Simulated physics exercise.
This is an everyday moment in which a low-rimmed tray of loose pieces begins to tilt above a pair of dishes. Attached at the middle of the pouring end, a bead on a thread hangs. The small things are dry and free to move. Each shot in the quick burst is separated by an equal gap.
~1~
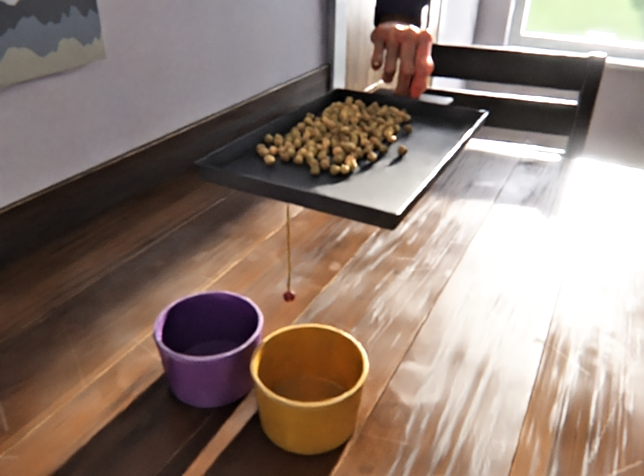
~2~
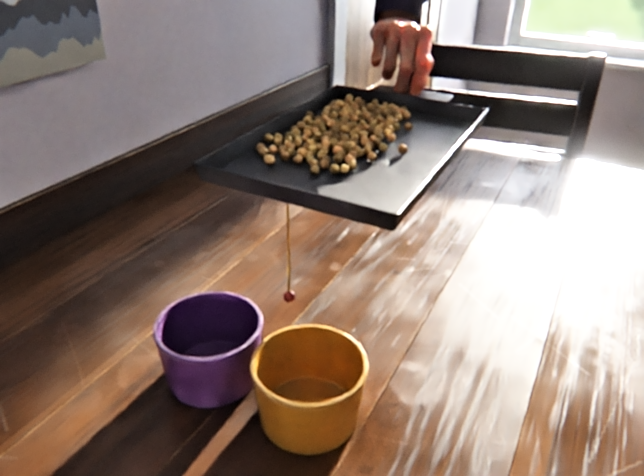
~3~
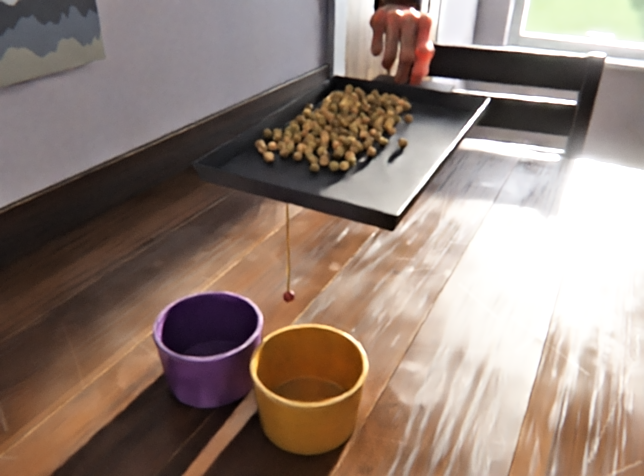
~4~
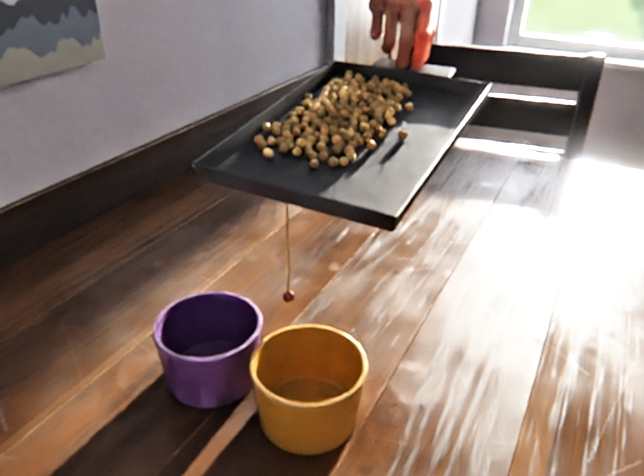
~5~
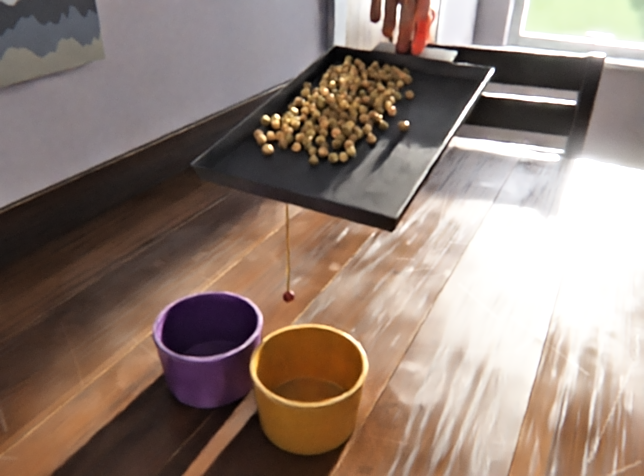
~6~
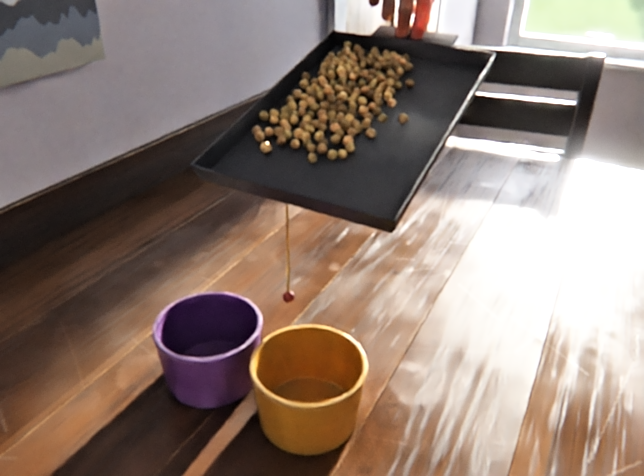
A hand raises the far end of a dark tray of chickpeas above two dishes.
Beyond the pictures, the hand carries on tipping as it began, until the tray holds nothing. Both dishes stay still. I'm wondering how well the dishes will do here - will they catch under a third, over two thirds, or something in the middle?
I'd say over two thirds.
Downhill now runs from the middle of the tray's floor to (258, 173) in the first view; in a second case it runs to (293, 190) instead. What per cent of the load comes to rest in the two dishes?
The first gives 40 %, the second 80 %.
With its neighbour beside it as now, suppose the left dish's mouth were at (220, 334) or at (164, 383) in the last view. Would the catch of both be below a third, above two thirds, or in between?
In order: More than two thirds, then below one third.
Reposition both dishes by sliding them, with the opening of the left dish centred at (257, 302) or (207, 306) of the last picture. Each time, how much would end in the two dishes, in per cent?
First position: Some 20 %; second position: Some 60 %.
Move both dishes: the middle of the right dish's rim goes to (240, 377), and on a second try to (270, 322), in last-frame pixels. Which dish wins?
Tries in order: The one to the right, the one to the right.
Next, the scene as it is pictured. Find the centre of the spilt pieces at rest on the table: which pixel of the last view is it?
The middle is around (203, 469).
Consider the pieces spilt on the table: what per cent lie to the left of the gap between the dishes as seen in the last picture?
Around 60 per cent, give or take.
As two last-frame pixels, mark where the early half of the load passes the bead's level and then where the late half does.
(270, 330) for the early half, (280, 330) for the late half.
Just after the last frame, tray tipped steeply; almost all on the tray; just a few in the right dish; just a few outside both; about a tenth in the air.
A moment on, tray tipped past a quarter turn; roughly two thirds on the tray; about a tenth in the right dish; just a few in the left dish; just a few outside both; roughly a quarter in the air.
Further on, tray tipped past a quarter turn; roughly half in the right dish; roughly a third in the left dish; roughly a quarter outside both.
When it is over, tray tipped past a quarter turn; roughly half in the right dish; roughly a third in the left dish; roughly a quarter outside both.
